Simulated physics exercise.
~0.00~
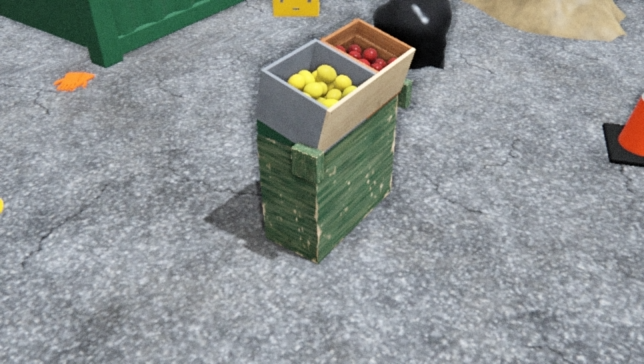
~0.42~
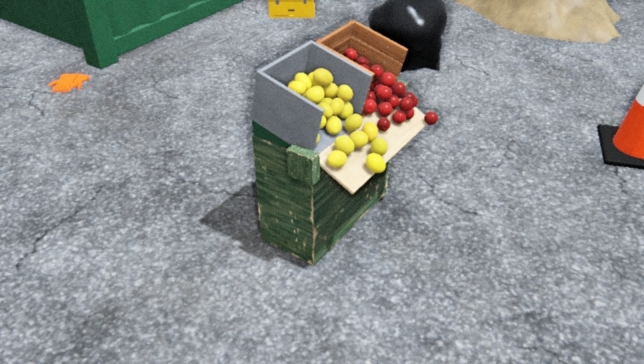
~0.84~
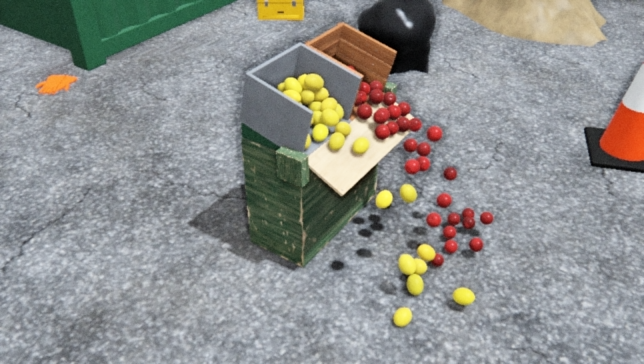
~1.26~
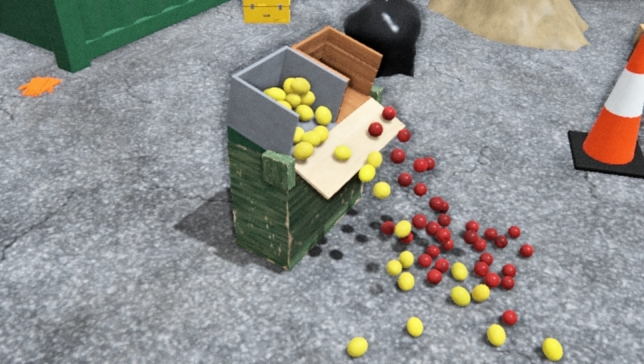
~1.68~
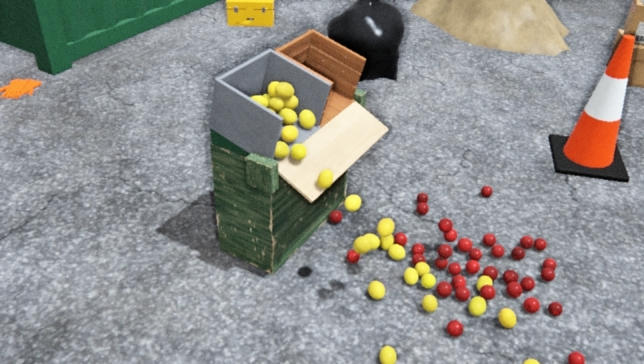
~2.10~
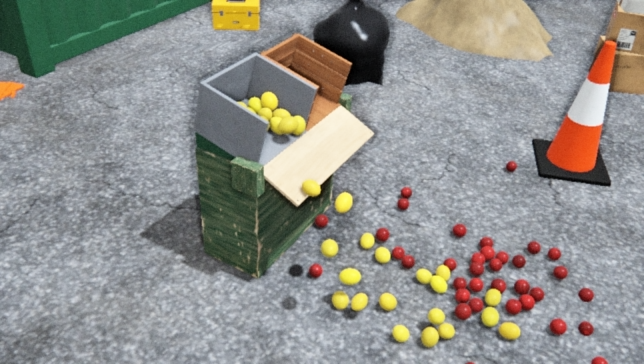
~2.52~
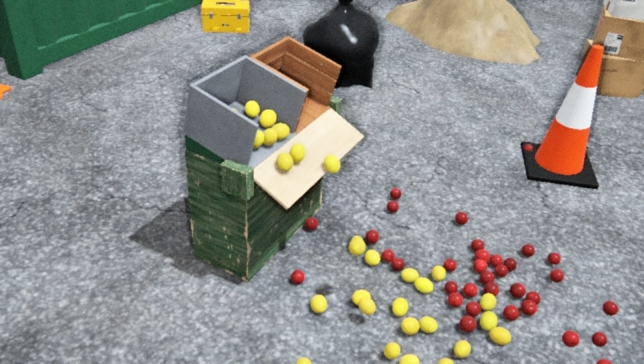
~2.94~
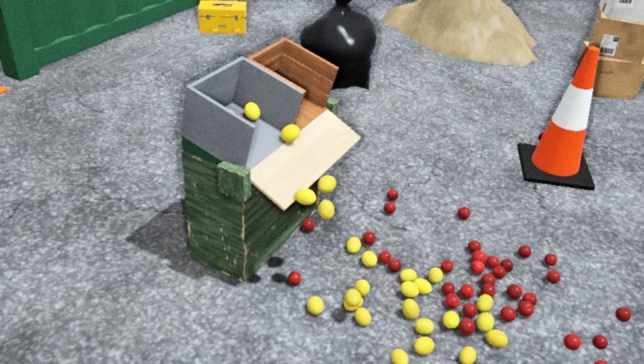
On a rough grey paved yard, seen from above at an angle, a weathered green wooden stand holds a grey bin of yellow fruit beside a brown wooden bin of red apples. A green container, a yellow box, a black bag, a sand pile and an orange and white cone stand around it. The pale front flap drops open, and fruit of both colours rolls down it and spills onto the ground to the right. The red apples empty out first, scattering widely, while the yellow ones follow more slowly. Finally the wooden bin looks empty, and a few yellow fruits remain on the stand.
